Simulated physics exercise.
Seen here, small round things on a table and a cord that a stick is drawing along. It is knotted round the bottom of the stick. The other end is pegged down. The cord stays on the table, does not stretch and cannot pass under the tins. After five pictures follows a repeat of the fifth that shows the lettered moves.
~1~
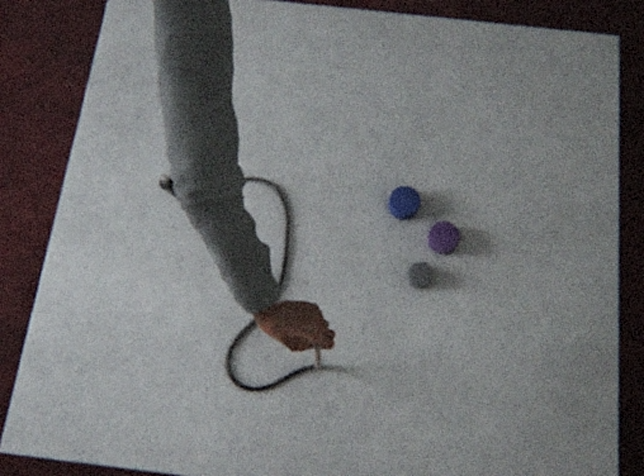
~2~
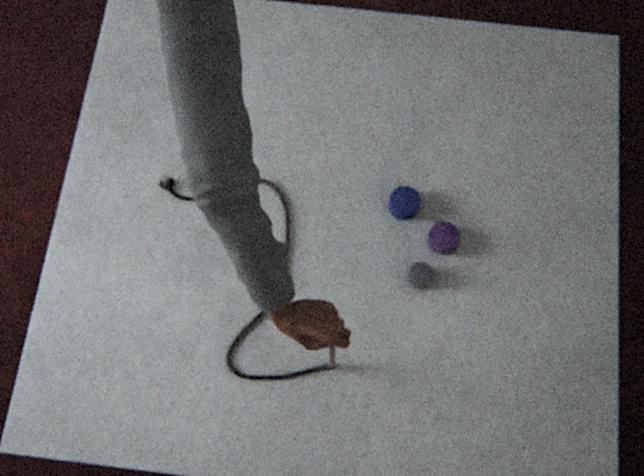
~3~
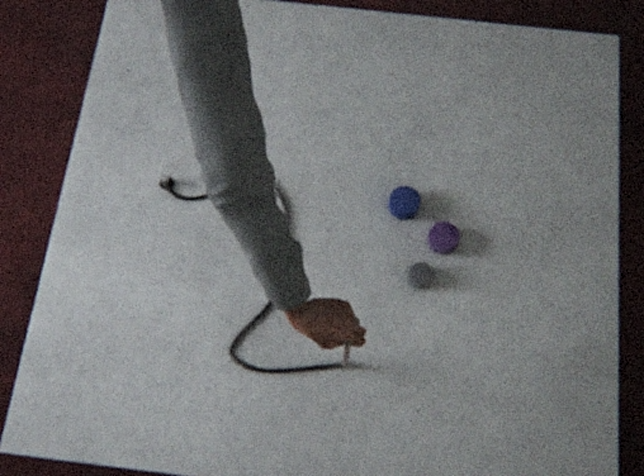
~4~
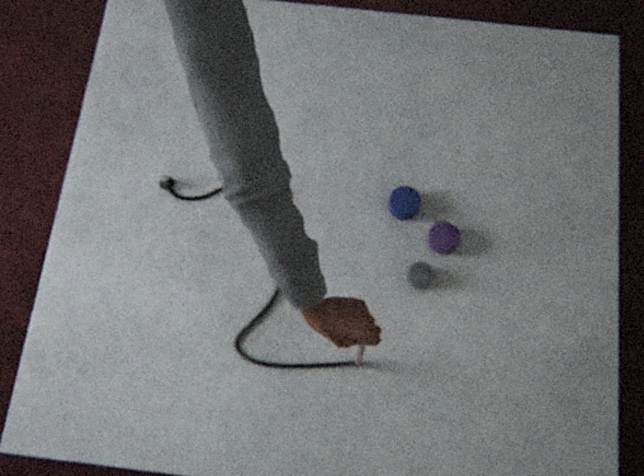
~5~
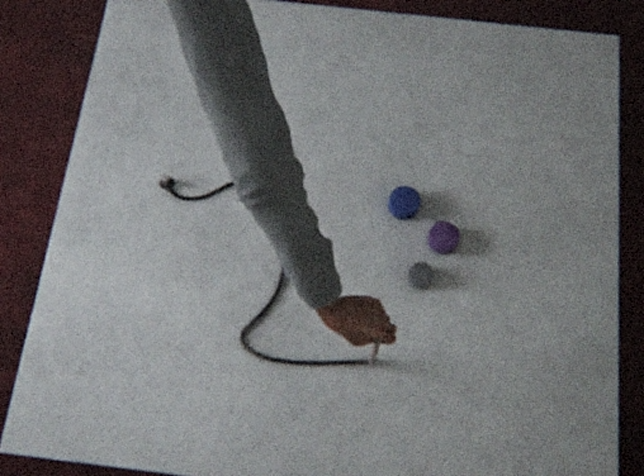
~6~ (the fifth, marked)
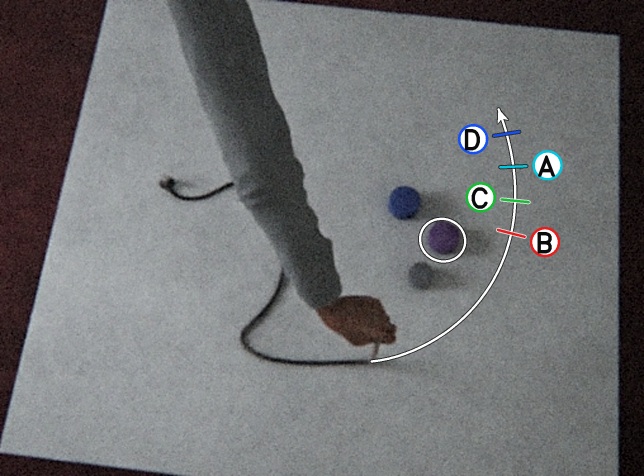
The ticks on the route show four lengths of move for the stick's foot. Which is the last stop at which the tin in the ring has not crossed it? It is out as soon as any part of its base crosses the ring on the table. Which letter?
A is the last safe stop.
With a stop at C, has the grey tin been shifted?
No.
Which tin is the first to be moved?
The grey tin.
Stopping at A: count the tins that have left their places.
By then, one.
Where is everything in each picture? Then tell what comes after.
In the first frame, peg (165, 180); grey tin (420, 275); purple tin (444, 238).
In the second frame, purple tin (444, 238); blue tin (404, 203).
In the third frame, peg (165, 180); grey tin (420, 275).
In the fourth frame, purple tin (444, 238); blue tin (404, 203).
In the fifth frame, peg (165, 180); grey tin (420, 275); purple tin (444, 238).
On the marked copy, A at (513, 167); B at (511, 233); C at (515, 201); D at (507, 134); the ring at (443, 240); the route from (371, 362) via (504, 258) to (499, 109).
Following A. Soon after the start, foot of the stick (460, 321); purple tin (444, 238).
Later, foot of the stick (509, 243); purple tin (444, 238).
In the end, foot of the stick (513, 167); grey tin (418, 259); purple tin (444, 238); the purple tin is still in its ring.
As for the rest, B is safe but short; C is safe but short; D drags the ringed tin to (436, 220).
